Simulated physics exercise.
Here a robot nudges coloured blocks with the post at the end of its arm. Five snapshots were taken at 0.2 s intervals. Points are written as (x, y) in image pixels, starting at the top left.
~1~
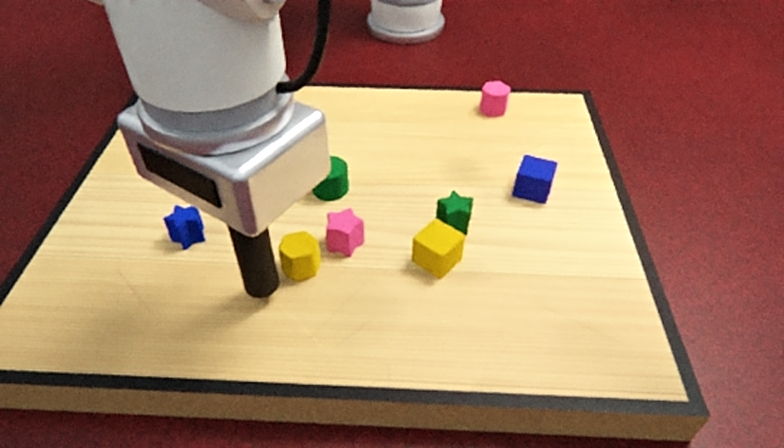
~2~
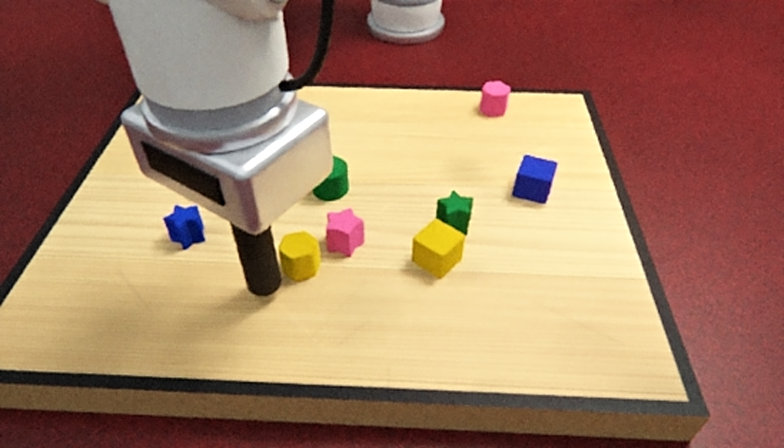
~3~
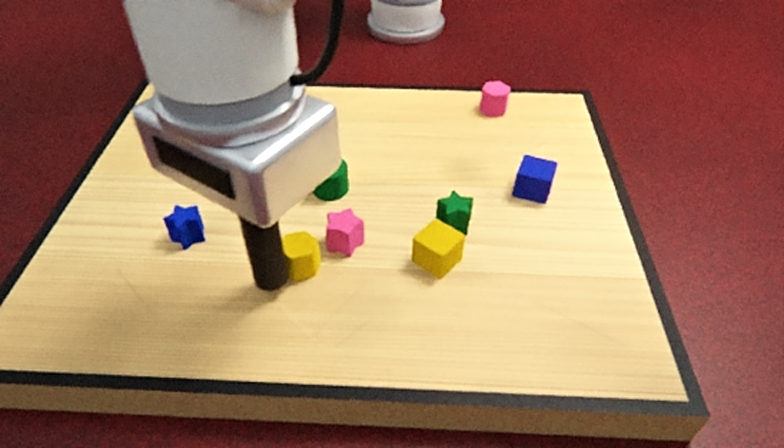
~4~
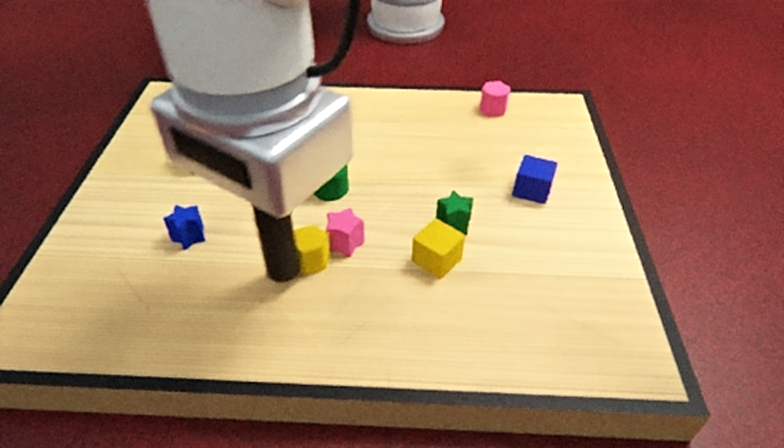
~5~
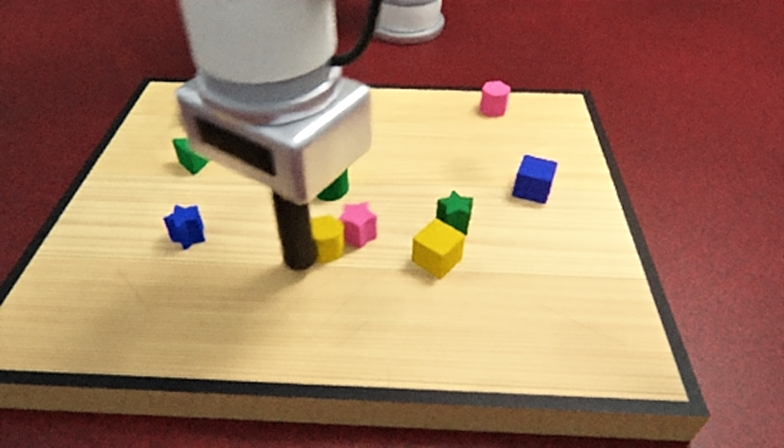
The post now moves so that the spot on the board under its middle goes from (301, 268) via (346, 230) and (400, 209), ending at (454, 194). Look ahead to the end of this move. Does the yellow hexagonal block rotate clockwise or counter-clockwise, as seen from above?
Top view: Counterclockwise.
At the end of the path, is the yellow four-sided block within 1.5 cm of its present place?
Yes
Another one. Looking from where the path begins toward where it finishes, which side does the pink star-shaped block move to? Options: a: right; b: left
a: Right.
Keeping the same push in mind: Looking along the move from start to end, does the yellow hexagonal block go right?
No
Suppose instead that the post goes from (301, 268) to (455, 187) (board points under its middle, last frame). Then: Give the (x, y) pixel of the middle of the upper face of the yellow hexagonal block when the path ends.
Its top centre lands on (371, 182).
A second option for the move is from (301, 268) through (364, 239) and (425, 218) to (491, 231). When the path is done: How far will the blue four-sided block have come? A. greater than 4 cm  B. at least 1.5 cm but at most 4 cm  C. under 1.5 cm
I choose C.
On the path given first. One third of the way, post (345, 221); yellow hexagonal block (367, 191); pink star-shaped block (399, 194), turned 70° clockwise.
Two thirds of the way, post (401, 200); yellow hexagonal block (407, 166), turned 40° anticlockwise; pink star-shaped block (430, 191).
At the end, post (455, 185); yellow hexagonal block (411, 162), turned 60° anticlockwise; green disc in place; pink star-shaped block (468, 189), turned 205° clockwise; yellow four-sided block in place; green star-shaped block (477, 209), turned 35° clockwise.
